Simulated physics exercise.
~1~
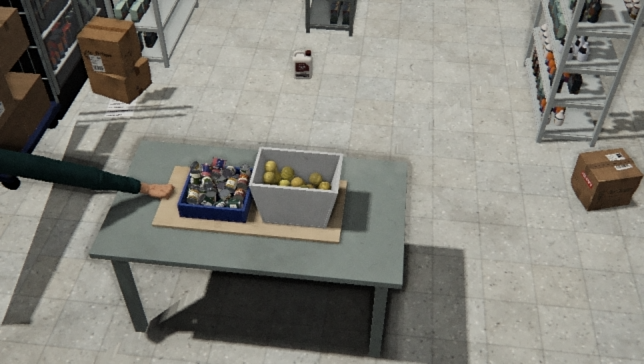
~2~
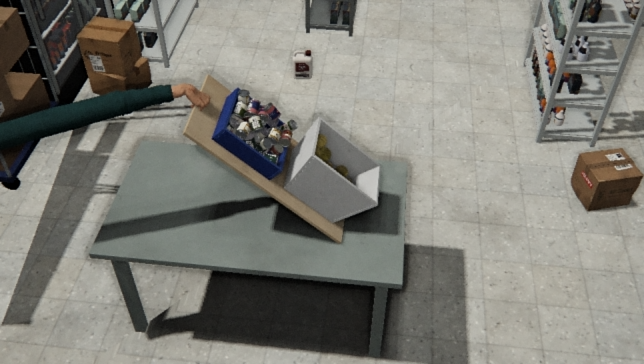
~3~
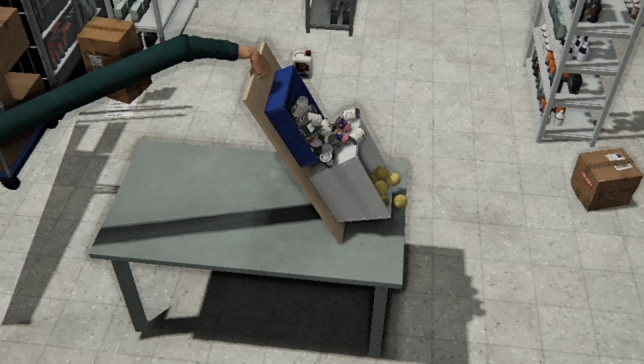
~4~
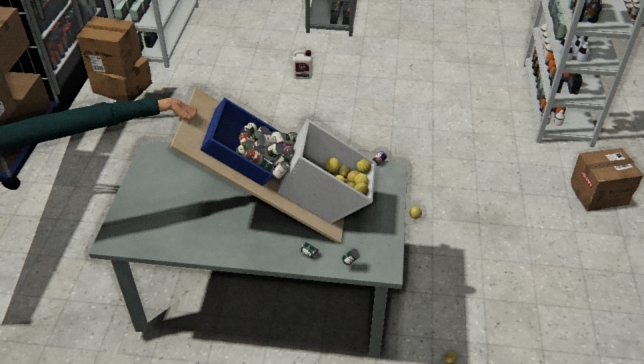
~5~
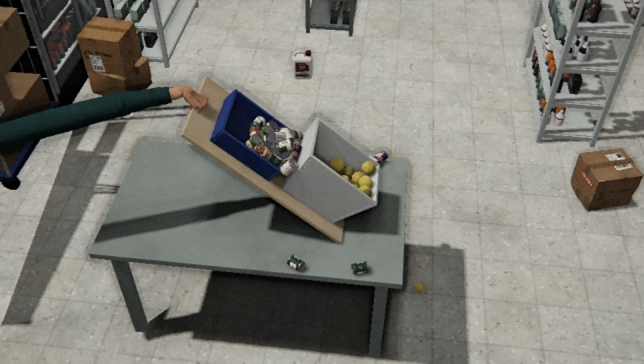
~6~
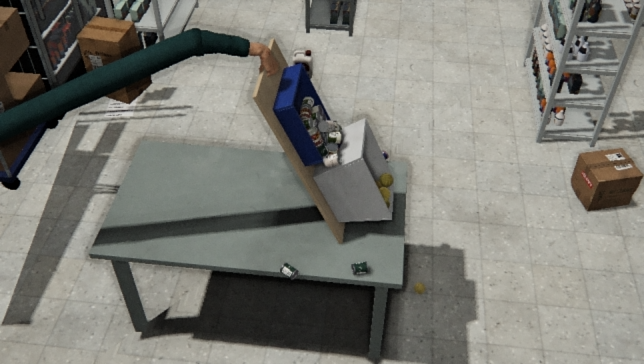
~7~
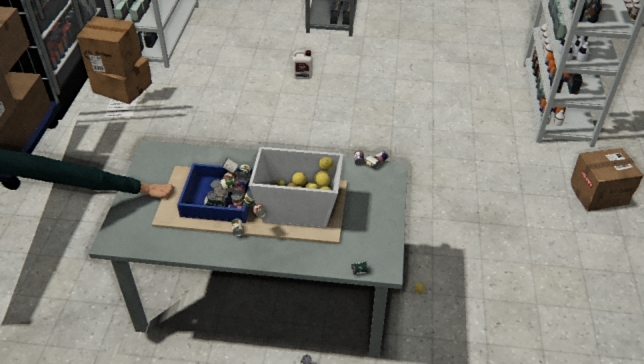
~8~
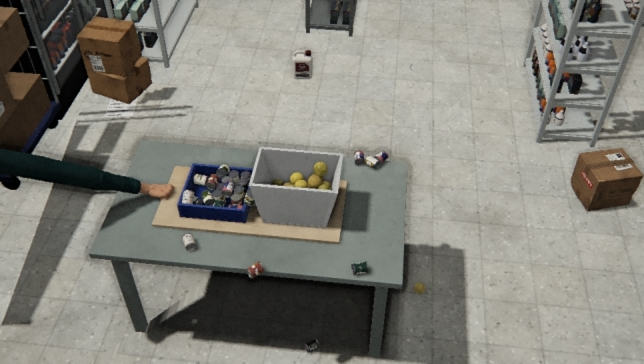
We see an arm tilt a board holding a blue crate of small tins and a white crate of yellow apples steeply rightward, partly lower it, raise it again and lay it flat, leaving a few tins scattered on the table while most items remain in the crates.
